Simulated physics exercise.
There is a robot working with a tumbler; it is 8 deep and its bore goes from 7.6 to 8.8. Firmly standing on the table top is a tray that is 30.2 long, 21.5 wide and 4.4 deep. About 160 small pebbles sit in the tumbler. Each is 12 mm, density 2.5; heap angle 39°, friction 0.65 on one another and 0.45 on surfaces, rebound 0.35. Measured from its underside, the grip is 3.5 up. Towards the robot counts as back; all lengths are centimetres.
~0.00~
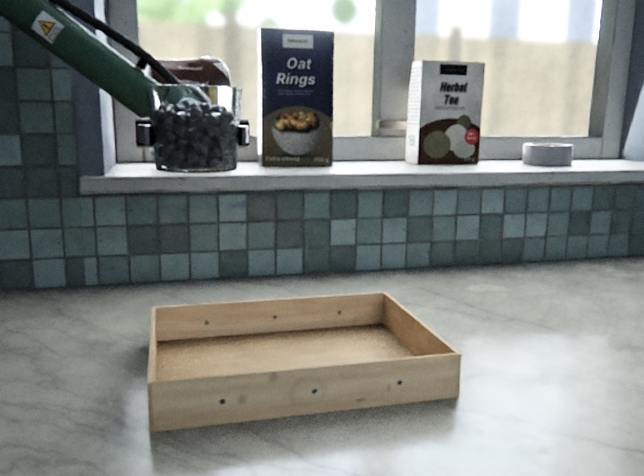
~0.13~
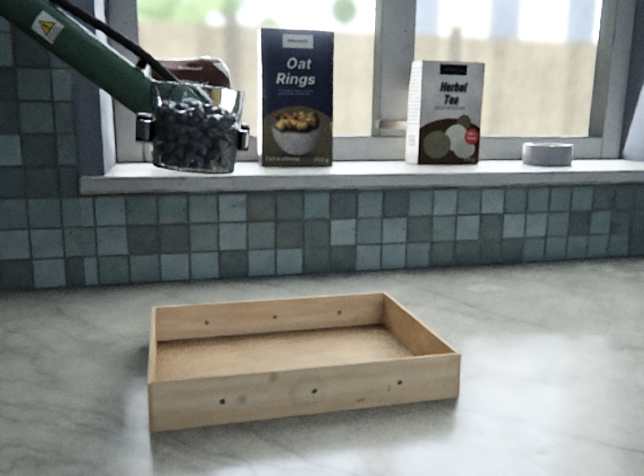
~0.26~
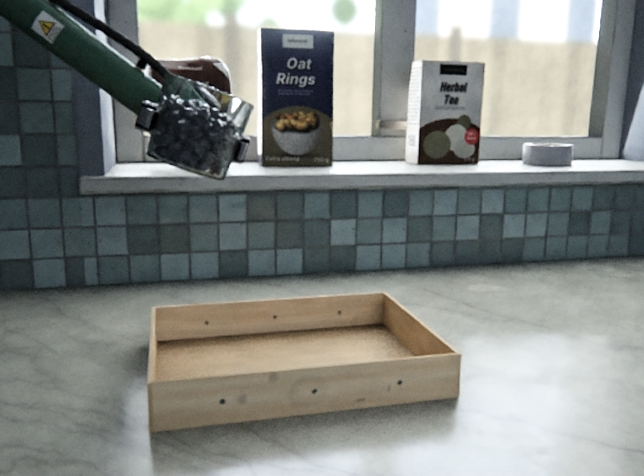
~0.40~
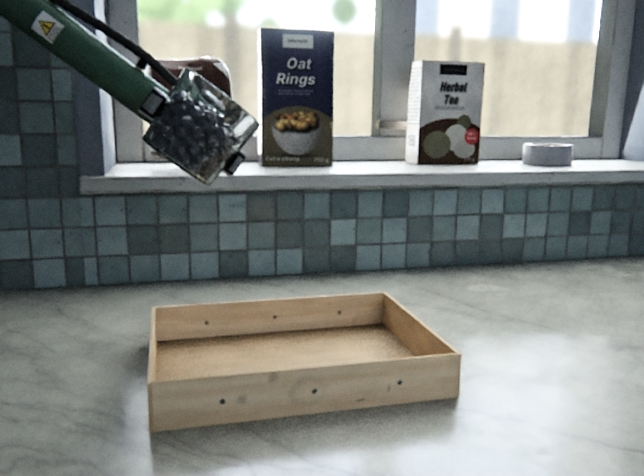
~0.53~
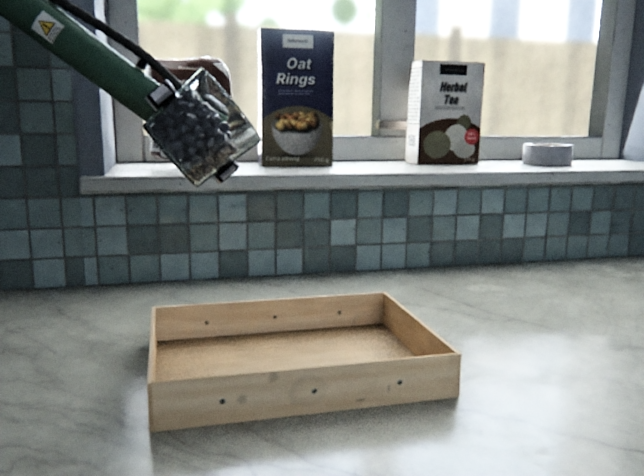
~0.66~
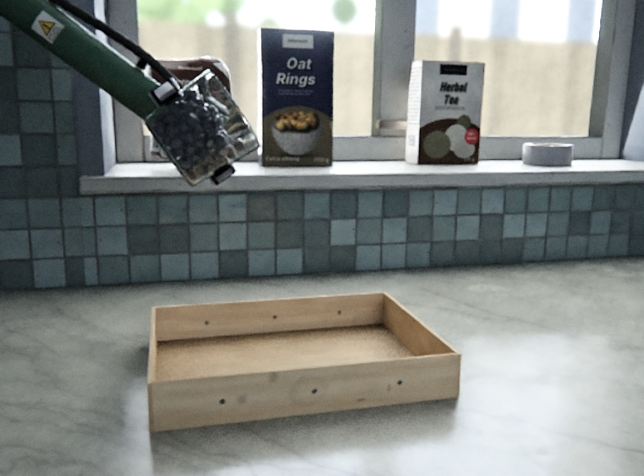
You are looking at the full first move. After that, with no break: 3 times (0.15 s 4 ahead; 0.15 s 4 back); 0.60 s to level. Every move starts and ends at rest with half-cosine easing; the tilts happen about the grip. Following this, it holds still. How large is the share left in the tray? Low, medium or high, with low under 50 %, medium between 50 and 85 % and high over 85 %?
Low.
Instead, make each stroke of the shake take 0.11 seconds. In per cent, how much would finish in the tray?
Roughly 25 percent then.
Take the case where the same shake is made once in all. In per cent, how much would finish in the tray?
Expected share: About 5 %.
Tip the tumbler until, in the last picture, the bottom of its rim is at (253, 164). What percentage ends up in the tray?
Close to 40 in a hundred.
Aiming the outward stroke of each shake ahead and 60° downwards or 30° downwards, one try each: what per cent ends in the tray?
First try about 0 %, second try about 0 %.
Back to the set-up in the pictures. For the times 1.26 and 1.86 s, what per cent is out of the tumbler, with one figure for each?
Taking the two times in order, I'd say 5 and then 10 per cent.
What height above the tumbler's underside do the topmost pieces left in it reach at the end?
Roughly 8.0 centimetres.
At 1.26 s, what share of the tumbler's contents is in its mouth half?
40 per cent.
After 1.26 s, tilted 56° forward, highest piece 28 above the table; 147 in the tumbler, 8 in the tray, 1 in flight or on a rim.
After 1.86 s, tilted 28° forward, highest piece 29 above the table; 143 in the tumbler, 13 in the tray.
After 2.36 s, level, highest piece 31 above the table; 143 in the tumbler, 13 in the tray.
After 3.41 s, level, highest piece 31 above the table; 143 in the tumbler, 13 in the tray.
In the end, 143 in the tumbler, 13 in the tray. That is 8 % in the tray.
